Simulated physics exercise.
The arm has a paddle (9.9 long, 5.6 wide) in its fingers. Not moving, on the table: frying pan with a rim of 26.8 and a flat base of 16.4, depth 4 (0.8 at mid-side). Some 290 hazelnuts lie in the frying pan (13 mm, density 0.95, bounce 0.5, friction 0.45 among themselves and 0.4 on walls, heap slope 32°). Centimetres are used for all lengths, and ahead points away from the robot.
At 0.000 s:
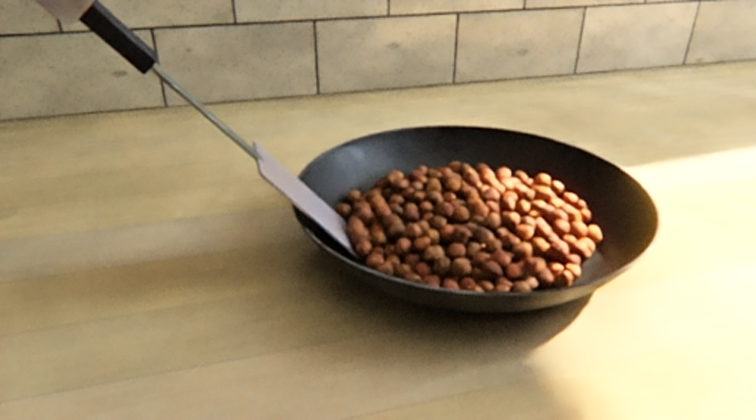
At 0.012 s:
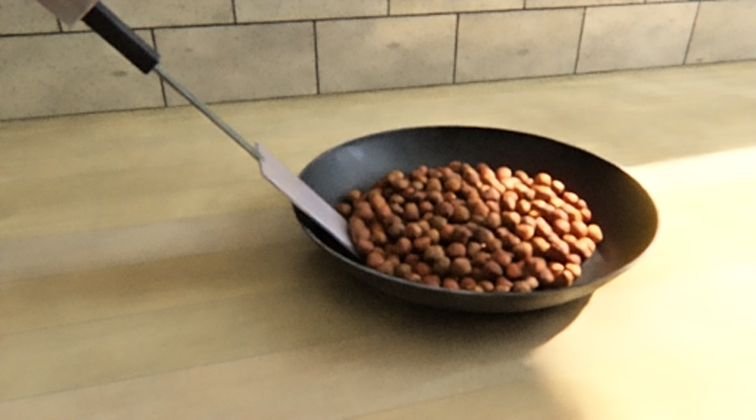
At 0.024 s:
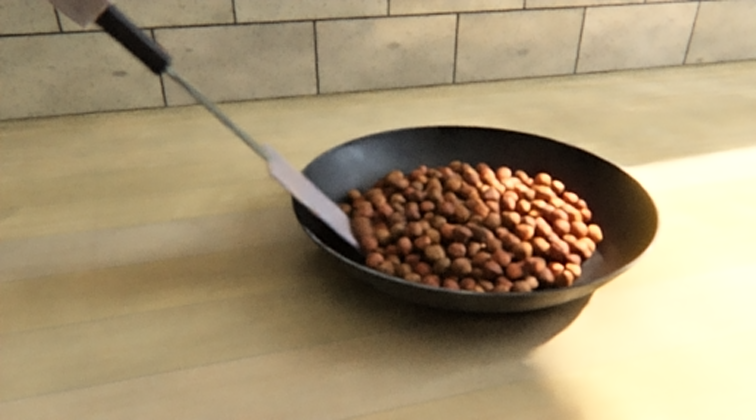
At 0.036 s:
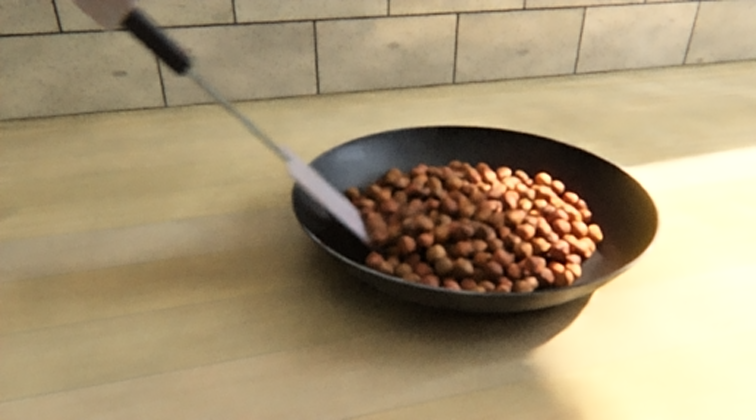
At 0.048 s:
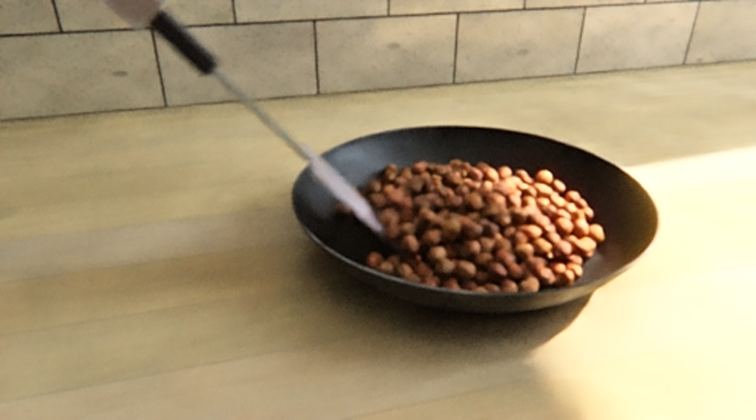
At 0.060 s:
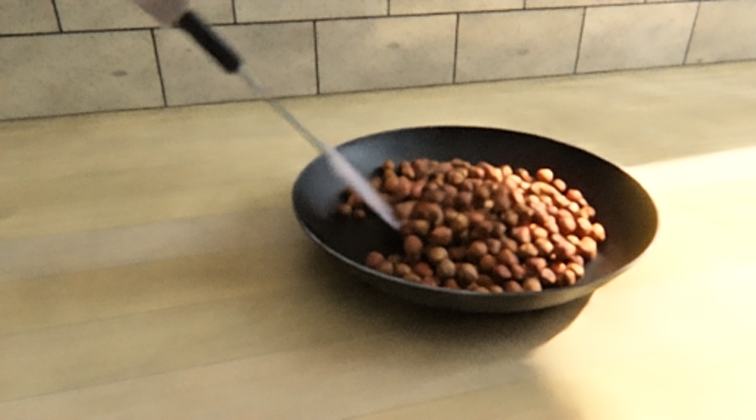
A flat paddle with a dark grip, held at the upper left, starts nearly still at the left side of a black frying pan, then slides rightward into the reddish-brown hazelnuts. The nuts nearest its blade shift and bunch up, baring dark pan behind them. The pan stays put on a pale wooden table before a tiled wall, seen from slightly above by an unmoving camera.
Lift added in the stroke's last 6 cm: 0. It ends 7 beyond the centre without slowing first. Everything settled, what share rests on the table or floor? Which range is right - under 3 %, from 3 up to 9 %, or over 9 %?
Right range: From 3 up to 9 %.
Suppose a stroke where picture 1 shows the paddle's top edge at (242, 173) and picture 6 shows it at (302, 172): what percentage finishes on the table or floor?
Around 0 per cent finishes there.
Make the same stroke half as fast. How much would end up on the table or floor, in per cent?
It would be near 0 per cent.
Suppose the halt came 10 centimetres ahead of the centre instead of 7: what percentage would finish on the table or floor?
With that change, I'd expect about 20 per cent.
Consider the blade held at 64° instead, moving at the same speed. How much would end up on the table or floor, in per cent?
5 %.
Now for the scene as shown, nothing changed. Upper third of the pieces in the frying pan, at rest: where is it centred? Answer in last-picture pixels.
The middle lies somewhere around (558, 189).
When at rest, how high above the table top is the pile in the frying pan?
Some 5.0 cm.
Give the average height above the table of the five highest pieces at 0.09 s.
They are around 6 cm up.
By 0.09 s, sloping 50°, highest piece 7 above the table; 289 in the frying pan.
By 0.12 s, sloping 50°, highest piece 9 above the table; 289 in the frying pan.
By 0.33 s, sloping 50°, highest piece 9 above the table; 274 in the frying pan, 10 on the table or floor, 5 on the blade or in flight.
By 1.38 s, sloping 50°, highest piece 4 above the table; 273 in the frying pan, 16 on the table or floor.
Final count, 273 in the frying pan, 16 on the table or floor. That is 6 % on the table or floor.
